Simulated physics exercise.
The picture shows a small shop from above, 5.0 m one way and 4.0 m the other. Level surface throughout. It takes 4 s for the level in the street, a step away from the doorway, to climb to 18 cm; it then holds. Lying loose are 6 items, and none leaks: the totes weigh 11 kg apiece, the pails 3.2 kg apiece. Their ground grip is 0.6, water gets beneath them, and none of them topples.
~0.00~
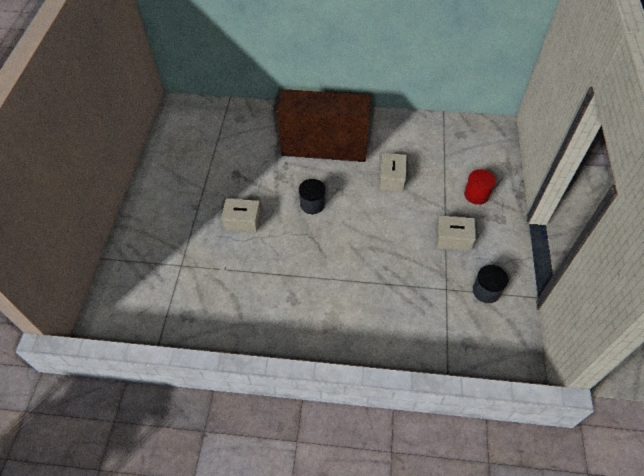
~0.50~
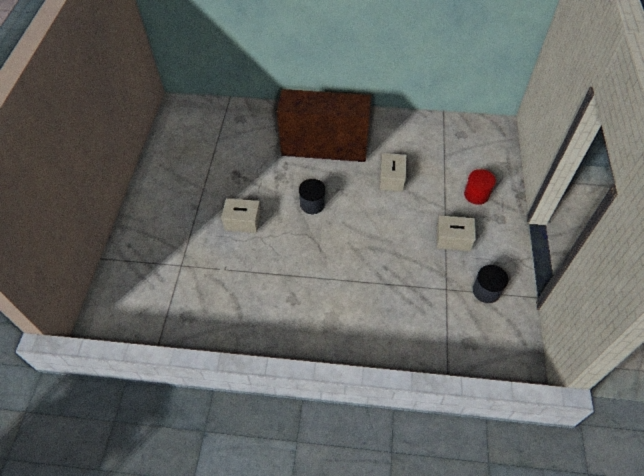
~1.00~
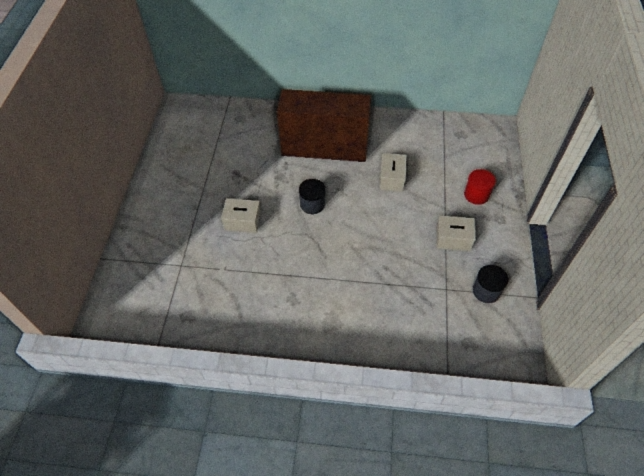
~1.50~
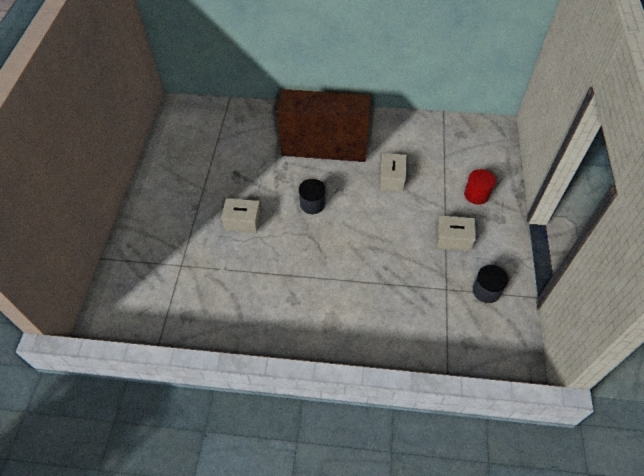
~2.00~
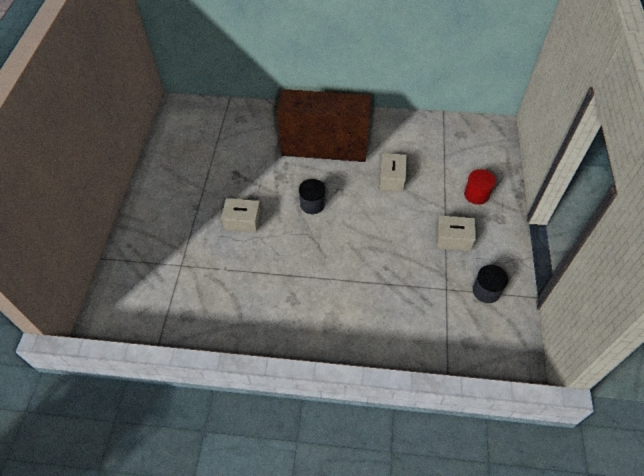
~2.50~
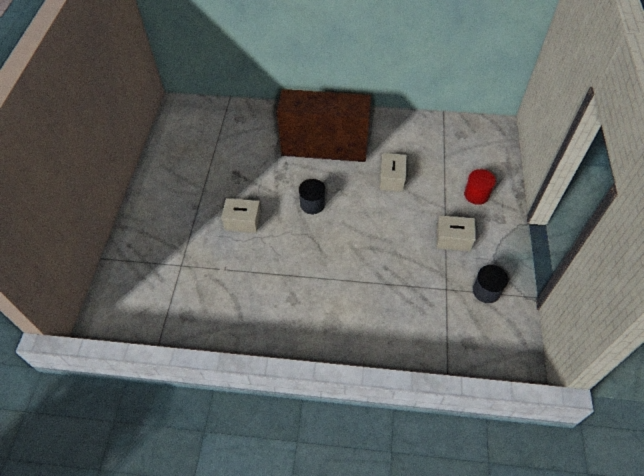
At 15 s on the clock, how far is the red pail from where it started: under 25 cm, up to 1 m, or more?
Up to 1 m.
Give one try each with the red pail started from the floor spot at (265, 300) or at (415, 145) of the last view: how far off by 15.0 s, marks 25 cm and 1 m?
Respectively, it ends up distant and ends up distant.
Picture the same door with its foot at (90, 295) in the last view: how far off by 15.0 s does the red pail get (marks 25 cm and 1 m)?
Well, the red pail ends up distant in that setup.
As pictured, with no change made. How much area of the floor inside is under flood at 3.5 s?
Wet: Near 1.5 m2.
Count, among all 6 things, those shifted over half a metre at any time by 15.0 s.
3.
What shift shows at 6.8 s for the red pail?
By that time, close to 40 cm.
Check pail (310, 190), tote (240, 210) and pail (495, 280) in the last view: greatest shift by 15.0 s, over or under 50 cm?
Going one by one, I get beyond, below and beyond.
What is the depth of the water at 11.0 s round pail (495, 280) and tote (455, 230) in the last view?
Close to 7 and 5 centimetres.
After 3.5 s the red pail is near (482, 179), 0.0 m from its start, aground; 0 afloat.
After 6.8 s the red pail is near (482, 156), 0.4 m from its start, aground; 1 afloat.
After 11.0 s the red pail is near (478, 147), 0.5 m from its start, aground; 1 afloat.
After 15.0 s the red pail is near (474, 133), 0.8 m from its start, afloat; 3 afloat.
